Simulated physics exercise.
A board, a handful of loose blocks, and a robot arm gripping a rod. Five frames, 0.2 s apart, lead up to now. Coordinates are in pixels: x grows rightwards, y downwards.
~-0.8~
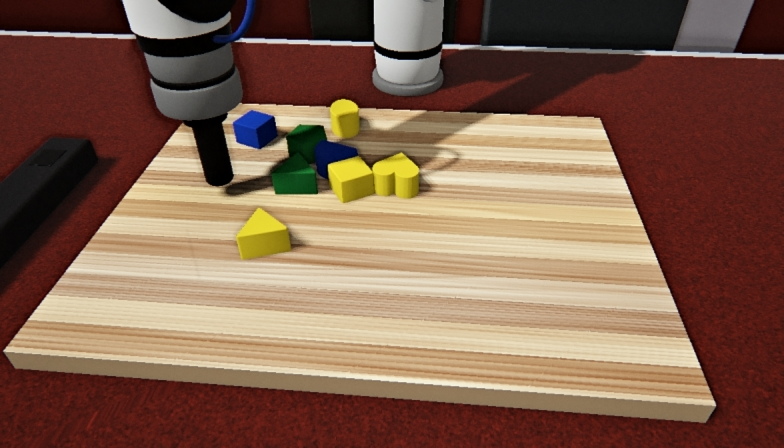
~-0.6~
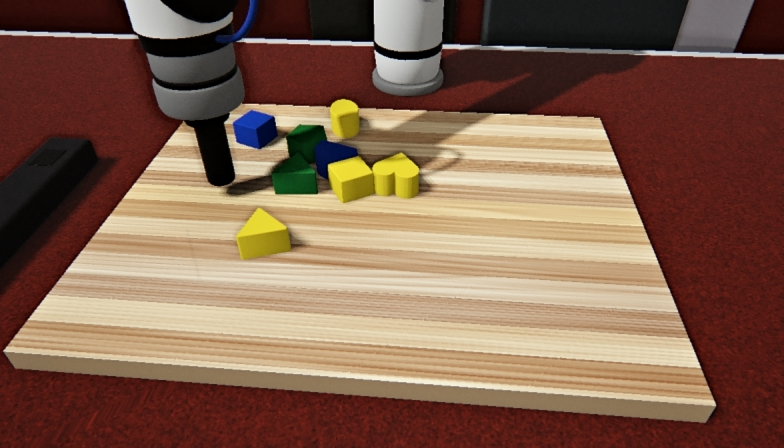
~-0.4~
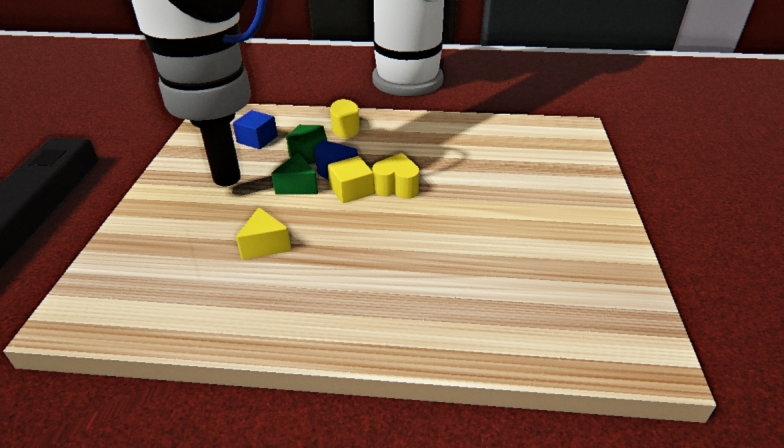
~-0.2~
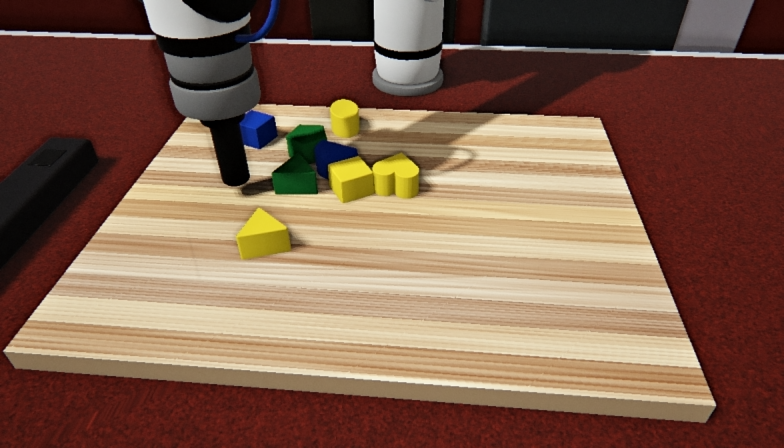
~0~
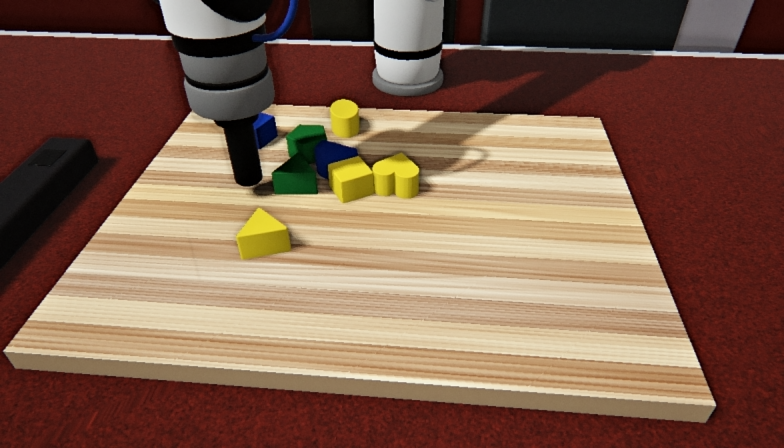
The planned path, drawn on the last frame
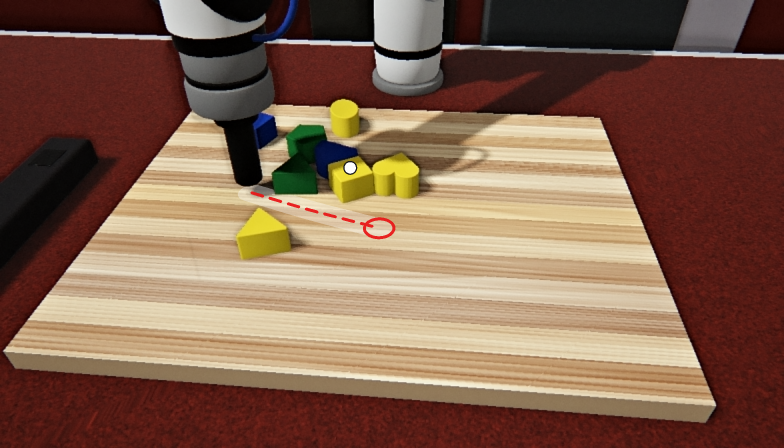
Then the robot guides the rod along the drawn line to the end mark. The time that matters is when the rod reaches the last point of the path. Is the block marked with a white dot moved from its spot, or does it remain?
The block marked with a white dot is left alone.
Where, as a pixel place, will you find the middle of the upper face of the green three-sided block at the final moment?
Final place: (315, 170).
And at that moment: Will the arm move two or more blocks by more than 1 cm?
In short: No.
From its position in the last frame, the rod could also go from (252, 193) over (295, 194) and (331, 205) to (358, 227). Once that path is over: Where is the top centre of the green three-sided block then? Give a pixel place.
Final place: (334, 163).
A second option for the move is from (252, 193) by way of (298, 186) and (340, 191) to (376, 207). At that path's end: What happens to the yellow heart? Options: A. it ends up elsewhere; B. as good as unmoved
The answer is A.
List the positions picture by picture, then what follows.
Rod's lower end at (220, 180); green three-sided block at (295, 165); yellow four-sided block at (350, 168), in the first picture.
Rod at (222, 180); blocks still, in the second picture.
Rod at (228, 180); blocks still, in the third picture.
Rod at (237, 180); blocks still, in the fourth picture.
Rod at (249, 180); green three-sided block at (295, 165); yellow four-sided block at (350, 168), in the fifth picture.
Drawn move, from (252, 193) directly to (379, 228); the dot is on the yellow four-sided block.
The first path, step by step. One third of the way, rod at (290, 192); green three-sided block at (308, 165), turned 55° anticlockwise.
Two thirds of the way, rod at (333, 204); green three-sided block at (315, 170), turned 90° anticlockwise.
At the end, rod at (379, 215); green three-sided block at (315, 170), turned 90° anticlockwise; yellow four-sided block still.
